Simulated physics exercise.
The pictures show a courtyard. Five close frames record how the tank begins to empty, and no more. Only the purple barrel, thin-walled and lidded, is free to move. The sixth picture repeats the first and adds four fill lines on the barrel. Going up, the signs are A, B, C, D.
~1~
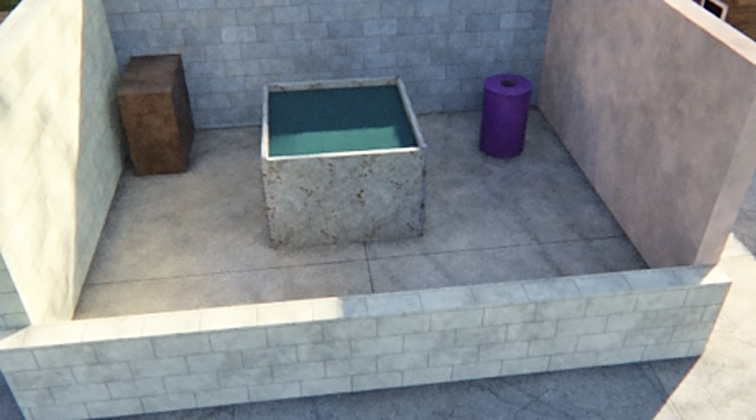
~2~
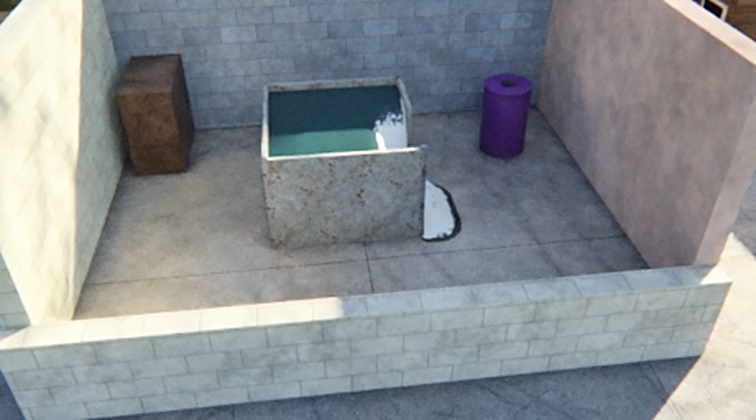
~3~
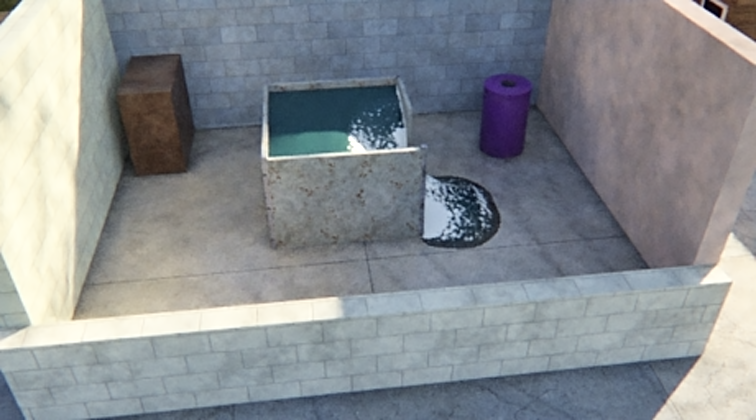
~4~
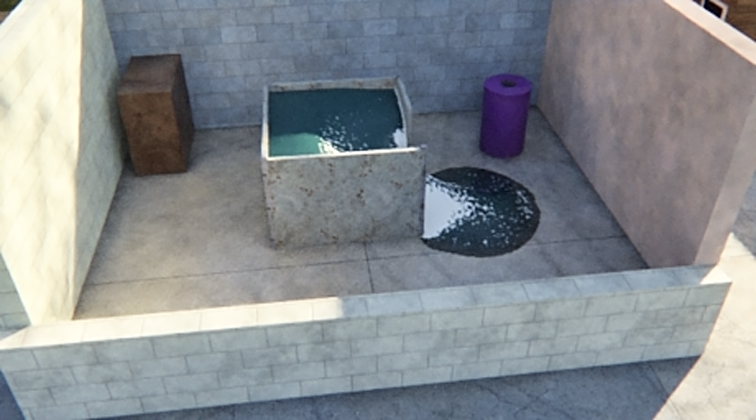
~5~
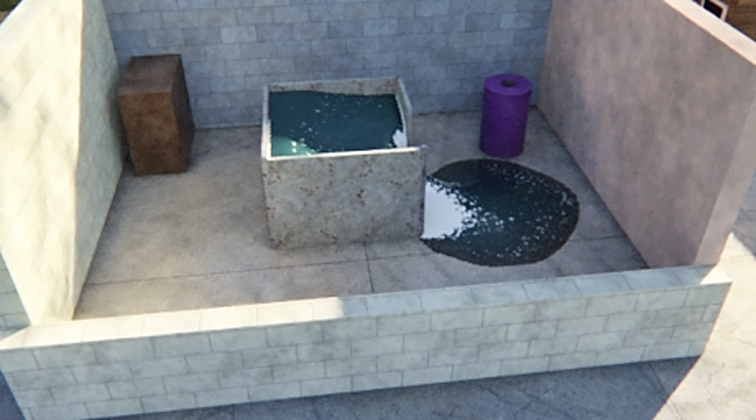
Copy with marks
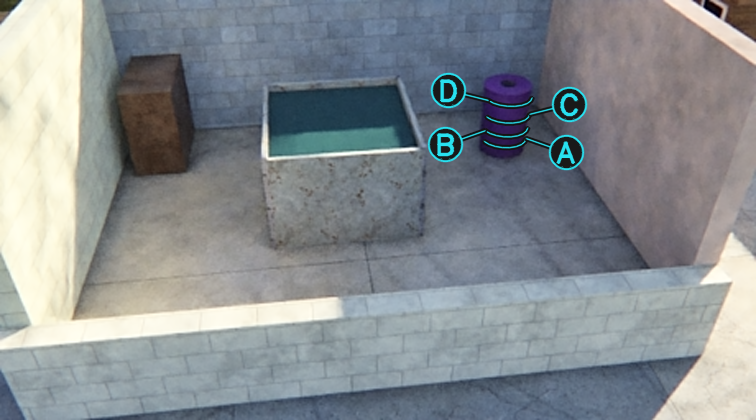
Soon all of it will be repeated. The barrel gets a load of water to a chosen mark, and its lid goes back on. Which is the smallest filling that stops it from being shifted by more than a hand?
Take B.
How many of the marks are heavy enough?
Three of the four.
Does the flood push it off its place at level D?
No, that is safe.
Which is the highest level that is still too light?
Level A.
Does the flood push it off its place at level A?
Yes, that goes wrong.
On the marked copy, A at (509, 147); B at (510, 136); C at (512, 123); D at (514, 106); from the bottom up A, B, C, D.
Choosing A, it is pushed about its own width away.
Choosing B, it does not move.
Choosing C, it does not move.
Choosing D, it does not move.
